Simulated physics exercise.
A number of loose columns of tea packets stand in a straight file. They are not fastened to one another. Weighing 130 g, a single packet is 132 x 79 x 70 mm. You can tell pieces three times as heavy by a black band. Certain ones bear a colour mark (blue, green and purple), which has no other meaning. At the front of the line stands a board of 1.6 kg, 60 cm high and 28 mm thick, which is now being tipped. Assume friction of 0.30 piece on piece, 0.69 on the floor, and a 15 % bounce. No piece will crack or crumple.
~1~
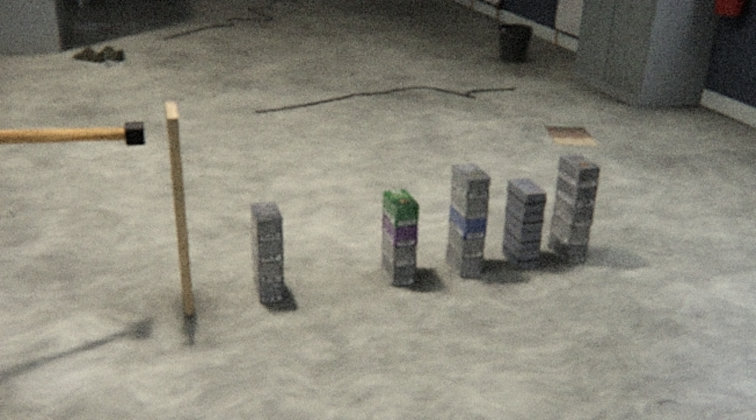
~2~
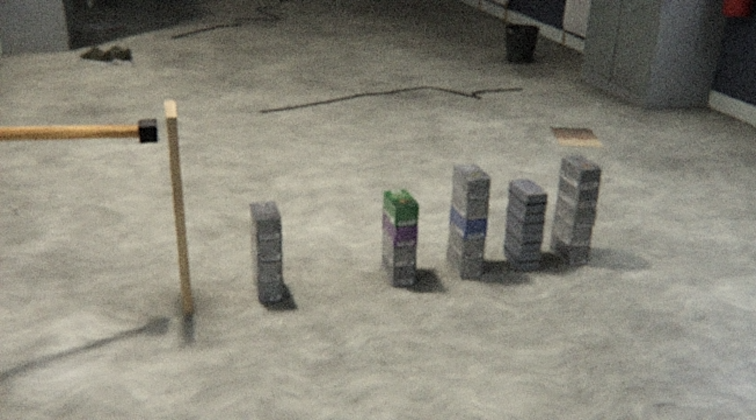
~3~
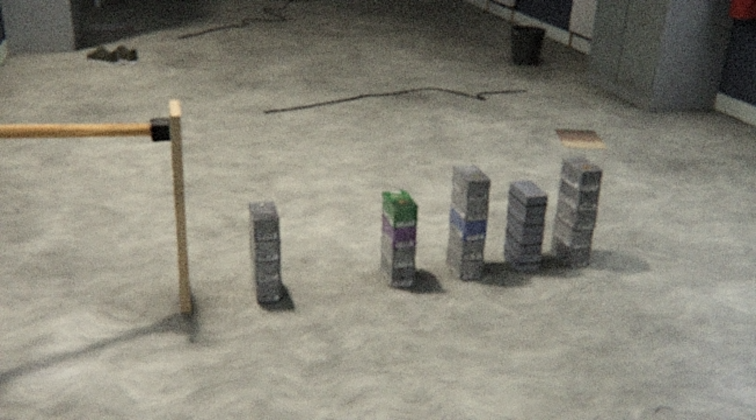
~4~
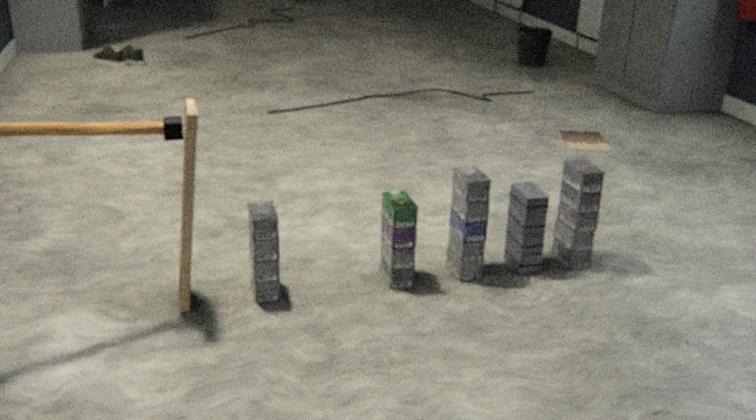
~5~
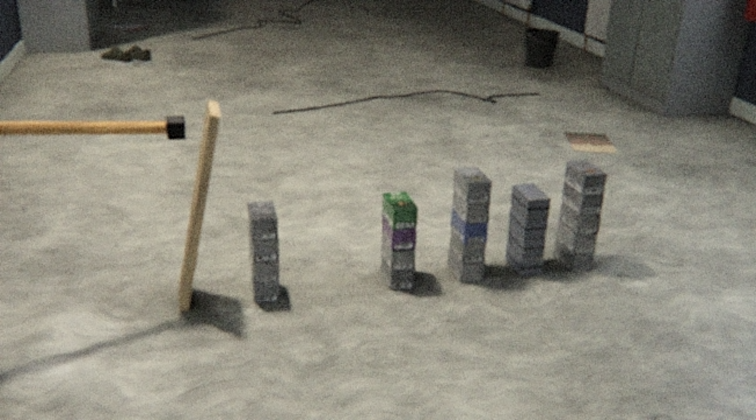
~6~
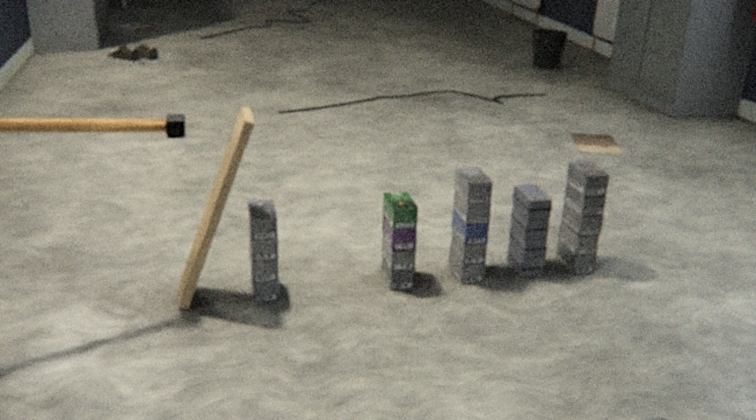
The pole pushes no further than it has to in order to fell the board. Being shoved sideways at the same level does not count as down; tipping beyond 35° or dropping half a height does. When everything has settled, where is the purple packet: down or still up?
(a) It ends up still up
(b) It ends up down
It ends up still up.
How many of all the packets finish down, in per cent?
Roughly 15 percent.
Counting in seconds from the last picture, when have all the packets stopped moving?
Rest time: Around 0.5 s.
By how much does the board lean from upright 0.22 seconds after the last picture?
I'd put it near 50°.
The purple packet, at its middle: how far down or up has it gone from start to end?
Lower by close to 0 cm.
Then, 0.22 s later than the last frame, board 52° from upright; none of the 22 packets down, 4 disturbed; purple packet unmoved.
Then, 0.34 s later than the last frame, board 76° from upright; 3 of the 22 packets down; purple packet unmoved.
When it is over, board 90° from upright; 3 of the 22 packets down; purple packet moved 20 mm; green packet moved 21 mm; blue packet unmoved. In pixels of the last frame, middles, purple packet near (405, 230), green packet near (407, 210).
